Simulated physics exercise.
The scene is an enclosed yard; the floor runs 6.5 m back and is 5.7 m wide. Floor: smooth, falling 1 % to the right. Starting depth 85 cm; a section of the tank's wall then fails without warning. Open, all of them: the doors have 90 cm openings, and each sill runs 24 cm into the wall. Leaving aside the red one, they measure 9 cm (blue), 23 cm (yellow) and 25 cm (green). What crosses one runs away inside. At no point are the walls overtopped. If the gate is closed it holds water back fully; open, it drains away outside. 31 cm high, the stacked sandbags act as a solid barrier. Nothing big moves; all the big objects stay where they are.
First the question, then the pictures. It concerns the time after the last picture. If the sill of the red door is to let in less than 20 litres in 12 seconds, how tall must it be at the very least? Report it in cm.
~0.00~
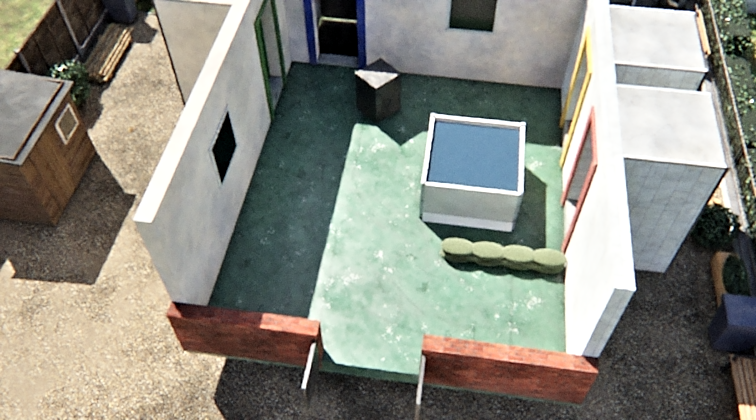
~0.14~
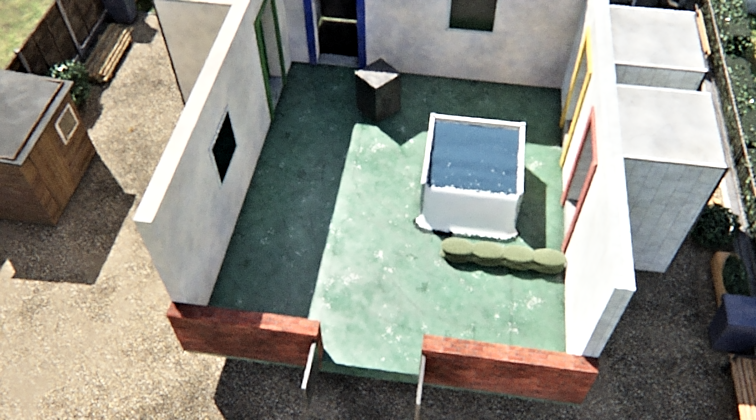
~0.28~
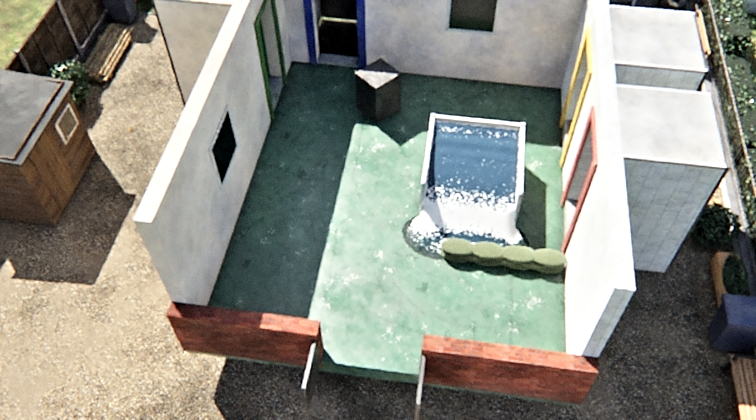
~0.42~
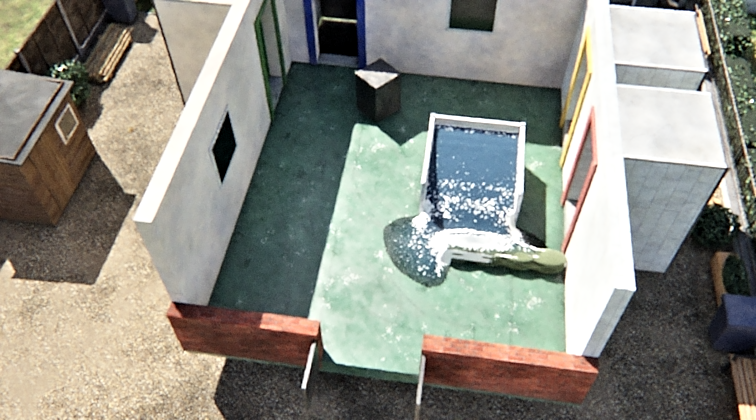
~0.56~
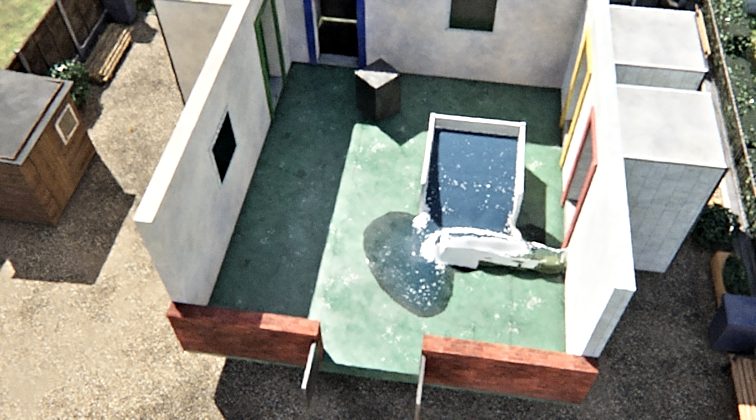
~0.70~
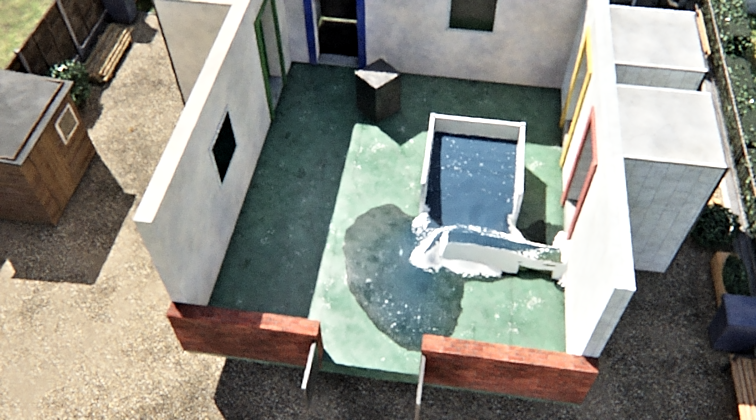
At the very least, close to 28 cm.
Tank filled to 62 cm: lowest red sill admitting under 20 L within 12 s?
Roughly 22 centimetres.
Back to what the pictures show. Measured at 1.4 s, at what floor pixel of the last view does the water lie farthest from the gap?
Lab note: Front tip approx. at (278, 340).
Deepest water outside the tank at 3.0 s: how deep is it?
Max depth: Near 21 cm.
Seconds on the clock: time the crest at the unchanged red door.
Approximately 1.8 s.
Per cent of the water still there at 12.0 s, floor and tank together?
I'd estimate some 74 in a hundred.
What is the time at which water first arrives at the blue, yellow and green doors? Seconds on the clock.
Blue = 5.0 s, yellow = 1.4 s, green = 5.0 s.
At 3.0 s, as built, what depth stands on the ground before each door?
At the blue door the depth is 0 cm, at yellow 4 cm, at green 0 cm and at red 16 cm.
After 1.4 s water covers 35 % of the floor, deepest (52 cm) near (559, 260); 26 cm at the red door, 4 litres in over its 23 cm sill.
After 3.0 s water covers 55 % of the floor, deepest (21 cm) near (233, 334); 16 cm at the red door, 33 litres in over its 23 cm sill.
After 12.0 s water covers 95 % of the floor, deepest (8 cm) near (414, 217); 4 cm at the red door, 33 litres in over its 23 cm sill.
At the red door as built, the water arrived by 0.8 s and peaked near 28 cm at 1.8 s.
Run again over the same 12 s with other heights there, 34 litres in over 24 cm, 8 litres over 33.5 cm. The limit of 20 litres is kept from about 28 cm up.
